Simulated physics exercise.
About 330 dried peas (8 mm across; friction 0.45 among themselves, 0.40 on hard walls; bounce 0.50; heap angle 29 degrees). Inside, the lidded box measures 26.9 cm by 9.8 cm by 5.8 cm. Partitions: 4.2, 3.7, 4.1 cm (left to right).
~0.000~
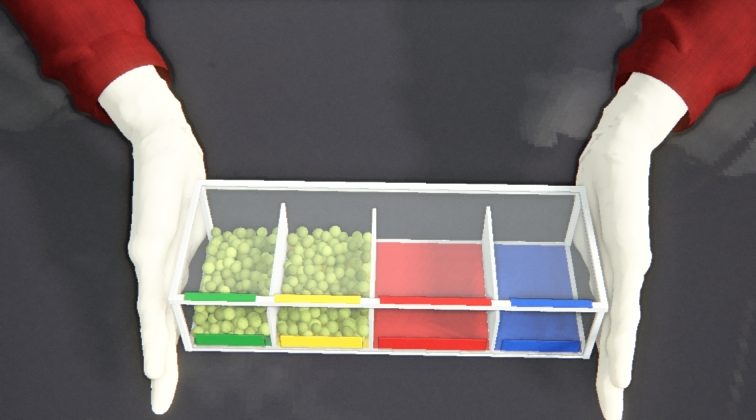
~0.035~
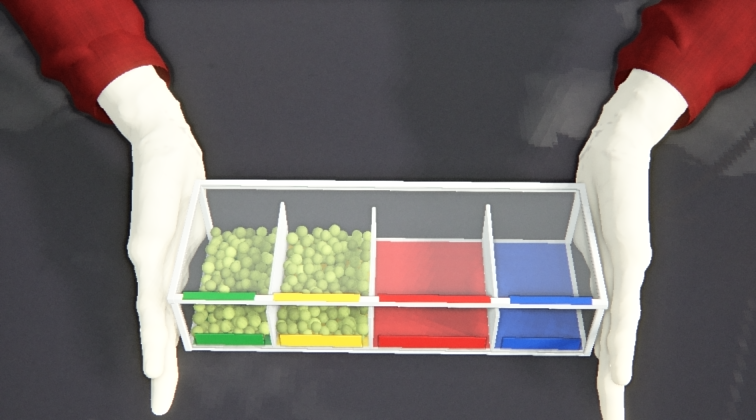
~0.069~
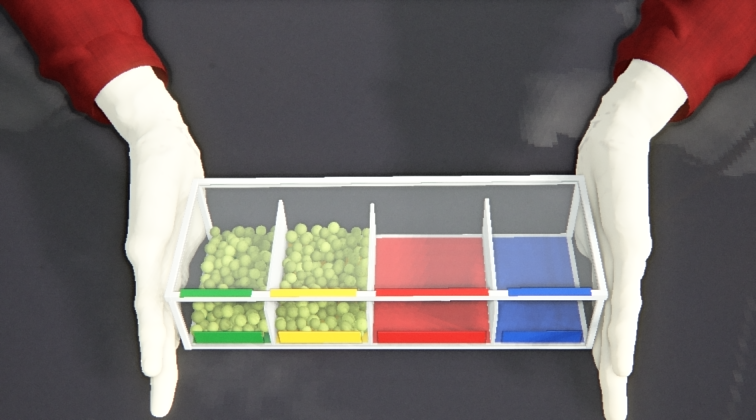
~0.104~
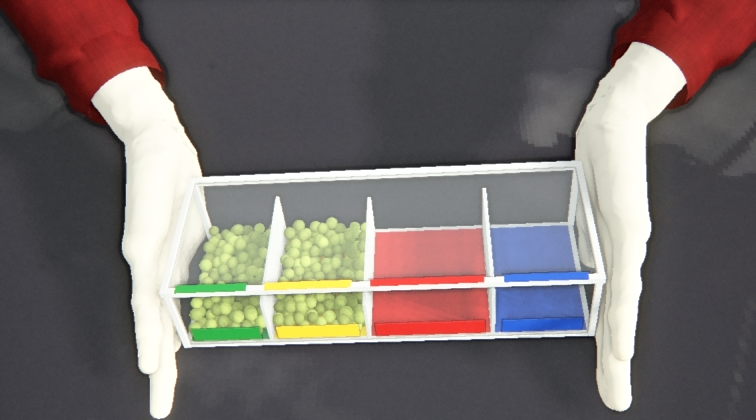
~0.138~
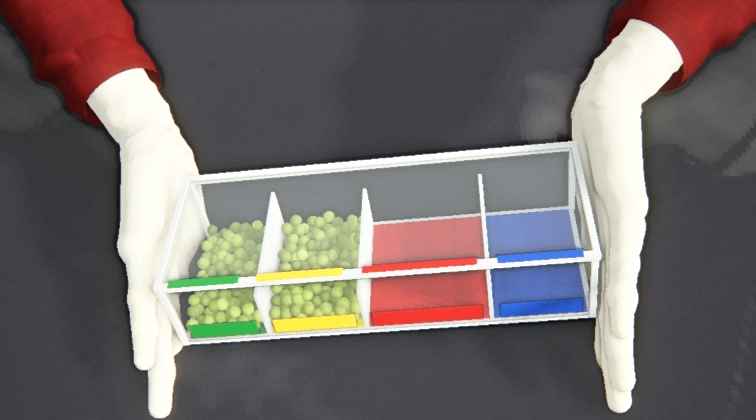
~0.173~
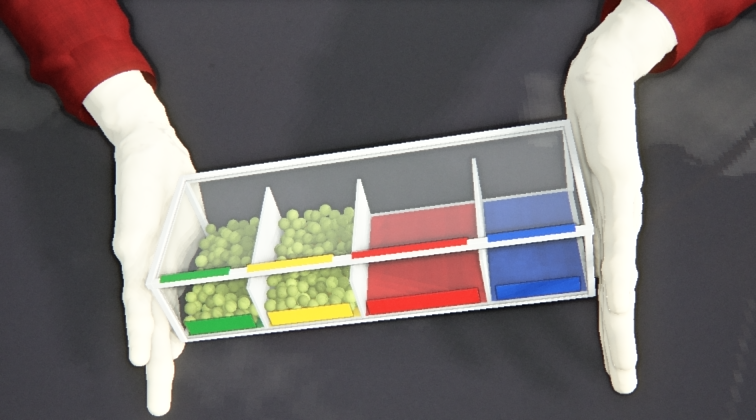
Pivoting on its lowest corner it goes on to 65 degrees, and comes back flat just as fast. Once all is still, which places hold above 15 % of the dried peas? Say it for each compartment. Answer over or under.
Red compartment: Under; blue compartment: Under; green compartment: Over; yellow compartment: Over.
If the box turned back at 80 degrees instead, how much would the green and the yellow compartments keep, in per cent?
Green 55, yellow 45.
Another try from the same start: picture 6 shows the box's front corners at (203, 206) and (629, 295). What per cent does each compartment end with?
Red 15; blue 0; green 35; yellow 50.
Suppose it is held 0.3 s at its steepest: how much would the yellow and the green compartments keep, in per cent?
Then: Yellow 55; green 45.
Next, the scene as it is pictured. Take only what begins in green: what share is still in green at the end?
Roughly 100 per cent.
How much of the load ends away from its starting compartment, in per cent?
About 0 per cent.
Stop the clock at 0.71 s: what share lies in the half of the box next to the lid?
About 10 per cent.
Then, at 0.71 s, tilt 65 degrees; green 45 %, yellow 55 %.
After 1.07 s, tilt 27 degrees; green 45 %, yellow 55 %.
After 1.52 s, tilt 0 degrees; green 45 %, yellow 55 %.
In the end, at 2.1 s, red 0 %, blue 0 %, green 45 %, yellow 55 %.
